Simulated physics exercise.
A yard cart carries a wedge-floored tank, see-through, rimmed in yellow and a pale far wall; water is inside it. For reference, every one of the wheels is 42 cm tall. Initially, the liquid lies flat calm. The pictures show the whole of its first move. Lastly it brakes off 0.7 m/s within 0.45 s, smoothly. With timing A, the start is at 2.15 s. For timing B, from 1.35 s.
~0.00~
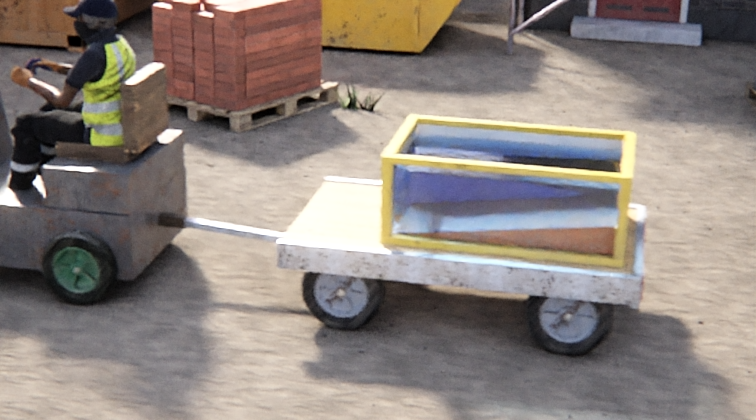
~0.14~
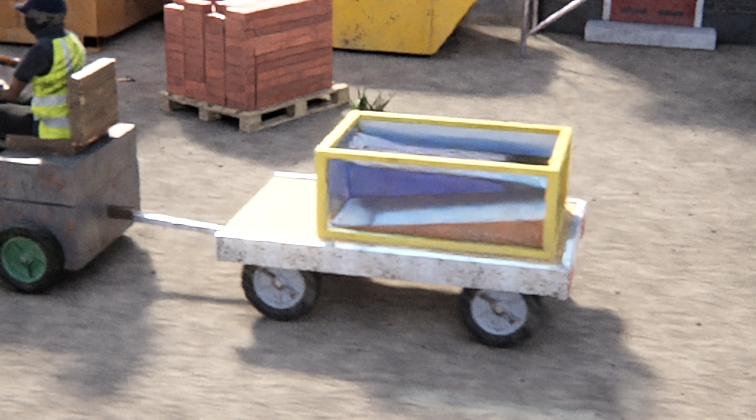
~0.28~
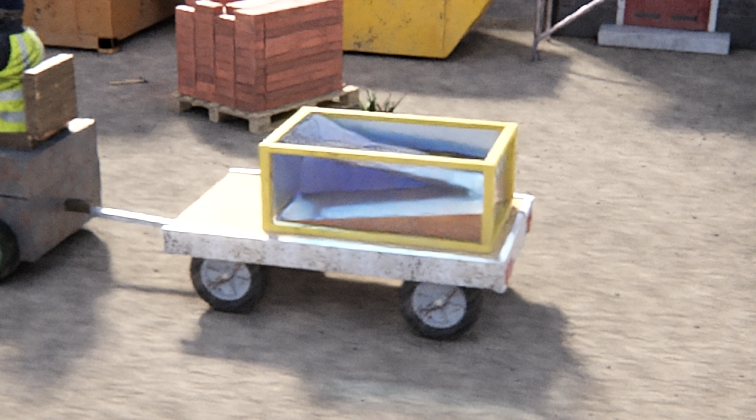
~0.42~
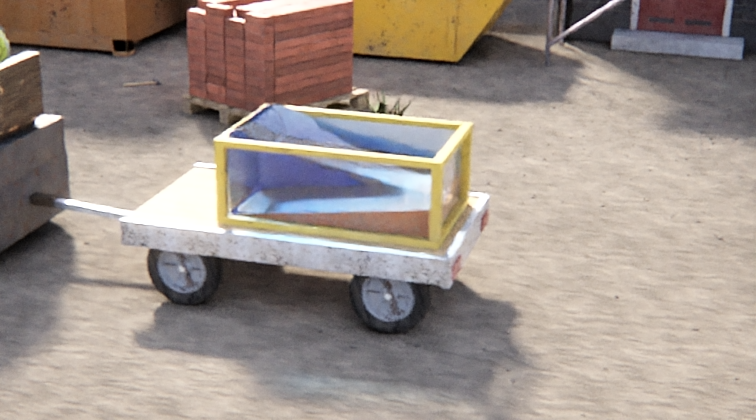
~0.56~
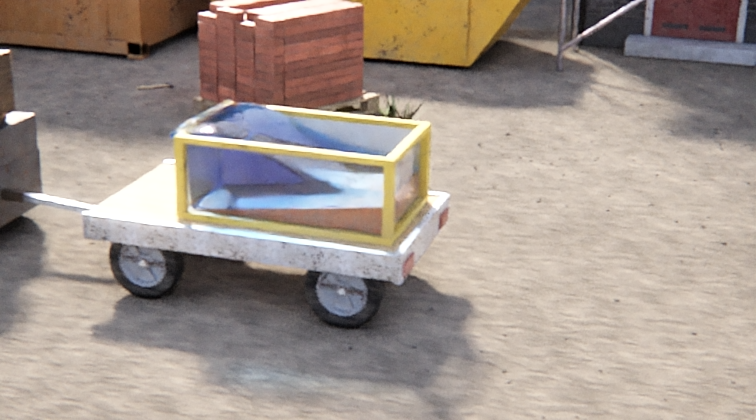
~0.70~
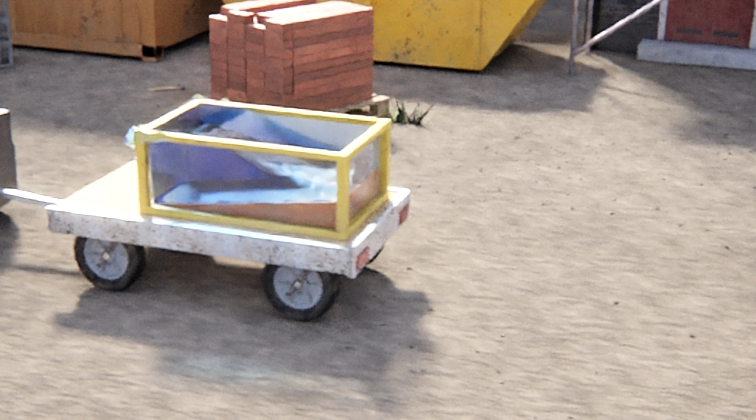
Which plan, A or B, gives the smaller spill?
Plan A gives the smaller spill.
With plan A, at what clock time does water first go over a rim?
Around 0.8 seconds.
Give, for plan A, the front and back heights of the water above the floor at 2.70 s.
About 38 cm in front and 22 cm behind.
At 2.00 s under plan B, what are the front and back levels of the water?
About 58 cm in front and 22 cm behind.
For plan A, 2.70 s in, it stands 23 cm high behind and 39 cm in front; 4 per cent has gone over the front and the back.
For plan A, 5.59 s in, 4 per cent has gone over the front and the back, 8 of 189 litres.
For plan B, 2.00 s in, it stands 21 cm high behind and 57 cm in front; 3 per cent has gone over the back and the front.
For plan B, 4.78 s in, 14 per cent has gone over the front and the back, 26 of 189 litres.
